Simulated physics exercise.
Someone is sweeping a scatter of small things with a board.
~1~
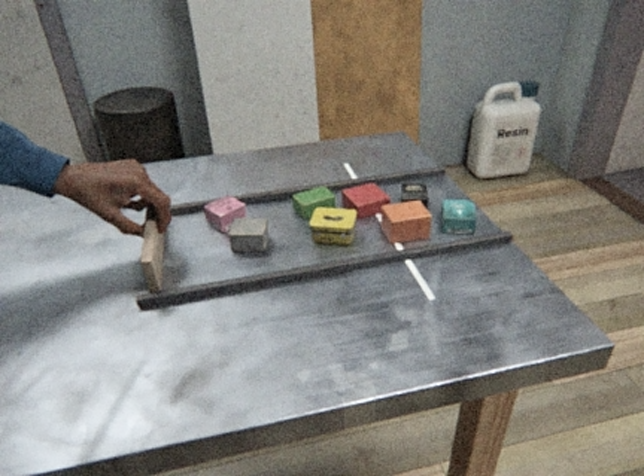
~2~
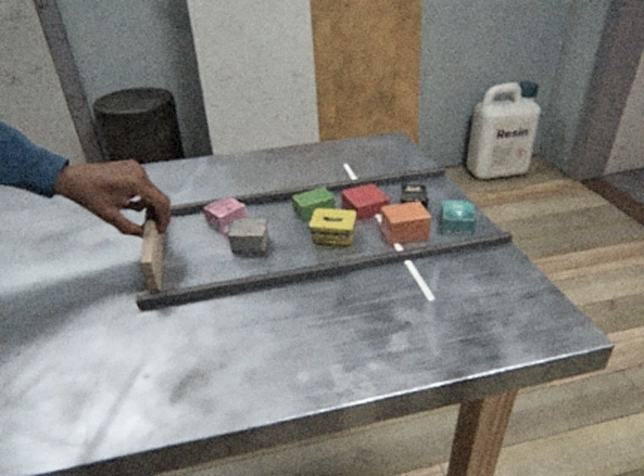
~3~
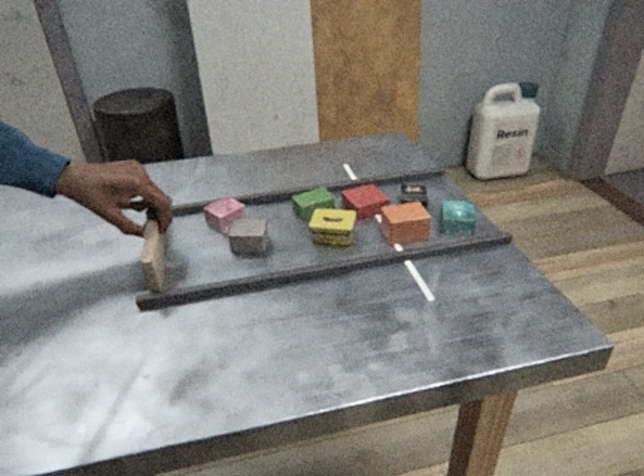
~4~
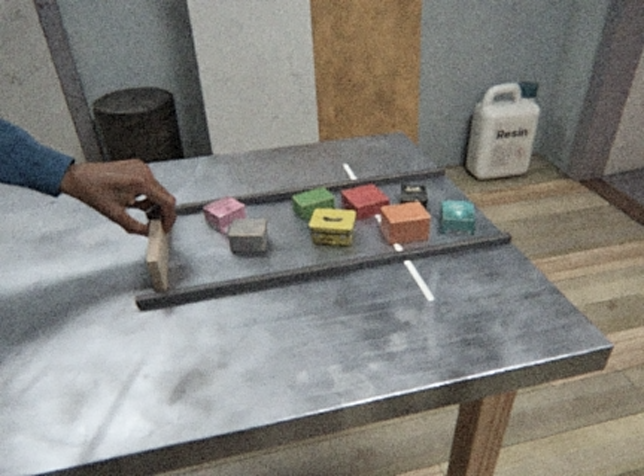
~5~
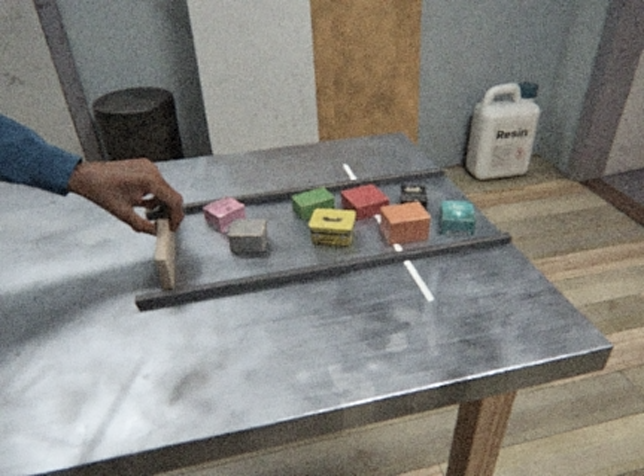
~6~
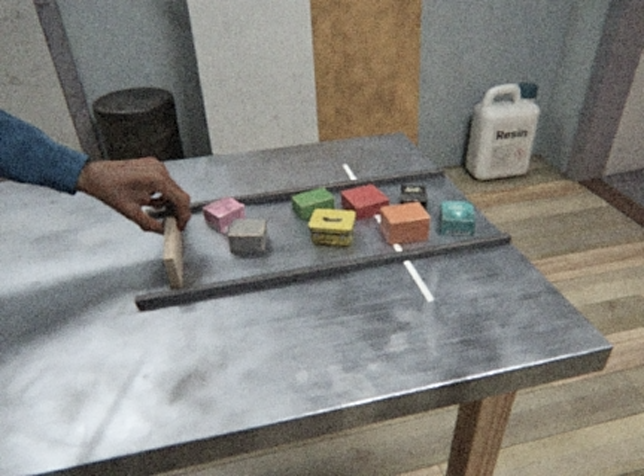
A hand held a small wooden board upright between two dark rails on a metal table, then slid it slightly to the right, while the scattered colourful blocks and boxes stayed still.
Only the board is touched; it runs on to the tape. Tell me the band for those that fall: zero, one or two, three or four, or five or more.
Those that leave the table: One or a pair.
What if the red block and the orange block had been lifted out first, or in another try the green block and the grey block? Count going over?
0, then 0.
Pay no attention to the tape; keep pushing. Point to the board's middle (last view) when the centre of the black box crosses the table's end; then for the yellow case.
Approx. (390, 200) / approx. (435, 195) for the other.
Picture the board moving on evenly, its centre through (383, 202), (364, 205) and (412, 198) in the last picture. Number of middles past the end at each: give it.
Counts by place: 1 / 1 / 3.
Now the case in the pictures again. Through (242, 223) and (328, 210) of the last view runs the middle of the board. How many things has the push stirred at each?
At the one place 2, at the other 8.
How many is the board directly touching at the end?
It's touching 2 at the end.
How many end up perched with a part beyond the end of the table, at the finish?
I count 2 overhanging.
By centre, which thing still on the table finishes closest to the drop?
The black box ends nearest.
A little later, none off yet; turquoise box at rest near (457, 218); black box at rest near (413, 199); orange block at rest near (404, 223).
Next, none off yet; turquoise box at rest near (457, 218); black box shifted a little near (430, 198); orange block shifted a little near (422, 222).
When it is over, the number that fall off is one or two; down, turquoise box.
